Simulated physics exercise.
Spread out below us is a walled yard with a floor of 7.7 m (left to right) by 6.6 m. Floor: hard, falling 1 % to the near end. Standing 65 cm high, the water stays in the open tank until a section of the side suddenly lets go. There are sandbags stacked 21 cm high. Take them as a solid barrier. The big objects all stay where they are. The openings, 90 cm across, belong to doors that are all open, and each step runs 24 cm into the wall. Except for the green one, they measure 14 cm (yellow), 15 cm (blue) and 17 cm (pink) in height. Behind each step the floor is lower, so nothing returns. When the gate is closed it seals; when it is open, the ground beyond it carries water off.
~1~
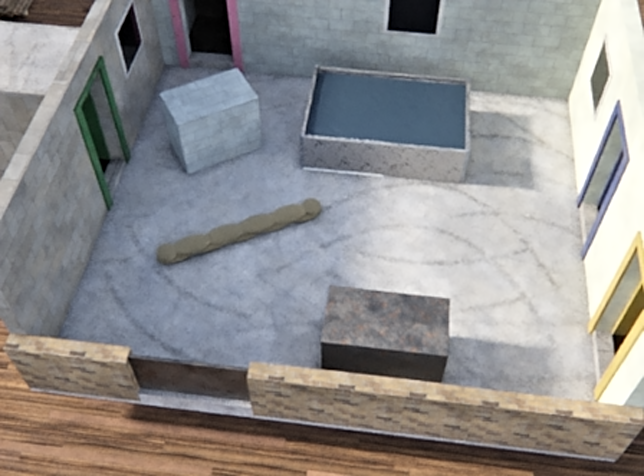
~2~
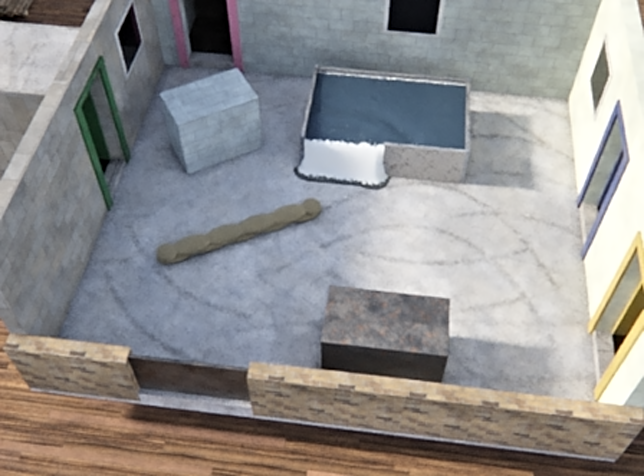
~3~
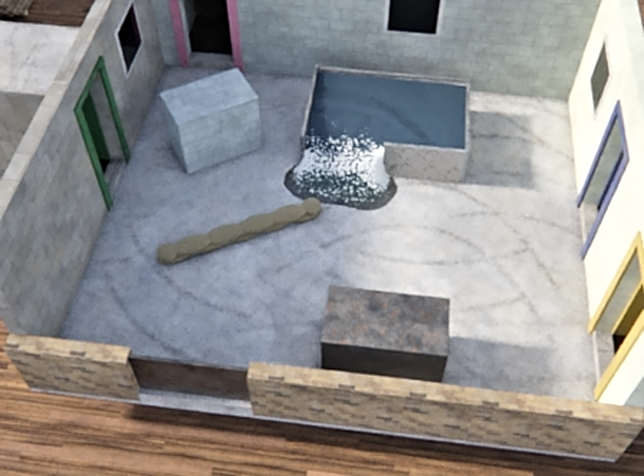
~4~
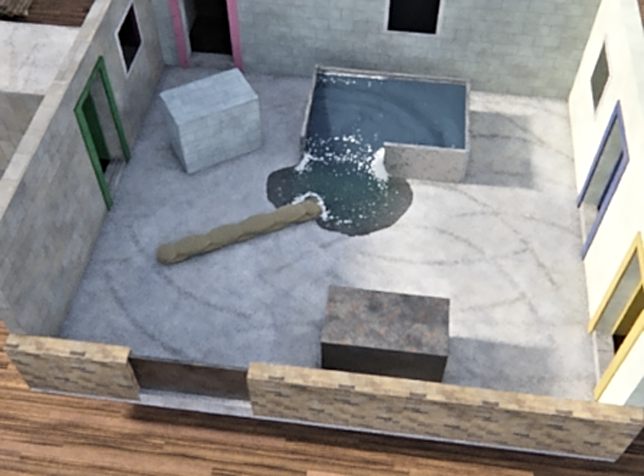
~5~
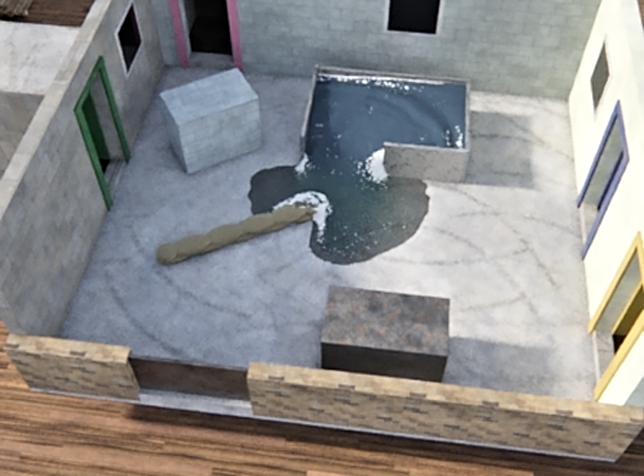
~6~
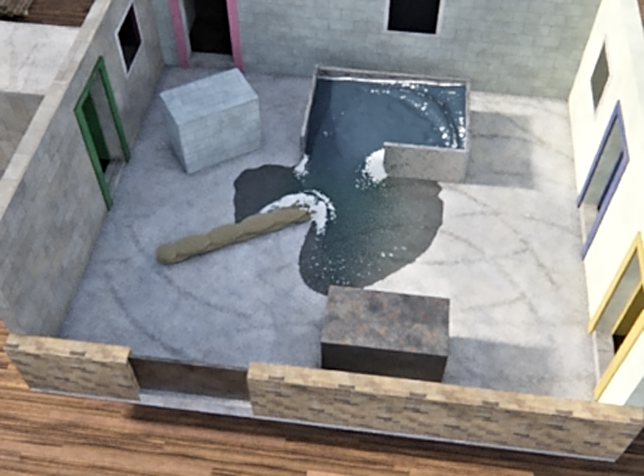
A walled yard held a tank of still water until water poured out through a gap in its front, spread across the floor, washed around one end of the sandbags and reached the dark block.
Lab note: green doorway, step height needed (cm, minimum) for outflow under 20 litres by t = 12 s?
Approx. 15 cm.
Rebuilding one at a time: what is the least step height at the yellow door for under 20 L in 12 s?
At yellow, about 12.5 cm.
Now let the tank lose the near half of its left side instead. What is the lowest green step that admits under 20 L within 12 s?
Near 11.5 cm.
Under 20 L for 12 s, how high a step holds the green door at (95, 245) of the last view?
About 17 cm.
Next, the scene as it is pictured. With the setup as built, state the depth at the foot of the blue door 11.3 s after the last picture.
7.5 cm.
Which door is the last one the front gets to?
The pink one.
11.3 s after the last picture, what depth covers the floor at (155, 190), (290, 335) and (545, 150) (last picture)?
Some 5, 7 and 5 cm.
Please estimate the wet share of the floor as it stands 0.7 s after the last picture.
Close to 25 per cent is wet.
Then, 0.7 s after the last picture water covers 25 % of the floor, deepest (44 cm) near (319, 206); it has not reached the green door.
Then, 2.3 s after the last picture water covers 55 % of the floor, deepest (30 cm) near (319, 206); 19 cm at the green door, 20 litres in over its 12 cm step.
Then, 11.3 s after the last picture water covers 95 % of the floor, deepest (13 cm) near (445, 390); 5 cm at the green door, 43 litres in over its 12 cm step.
At the green door as built, the water peaked near 20 cm, 1.7 s after the last picture.
With a step of 12.5 cm, 38 litres would have come in within the 12 s; with 16.5 cm, 12 litres. So under 20 litres takes about 15 cm.
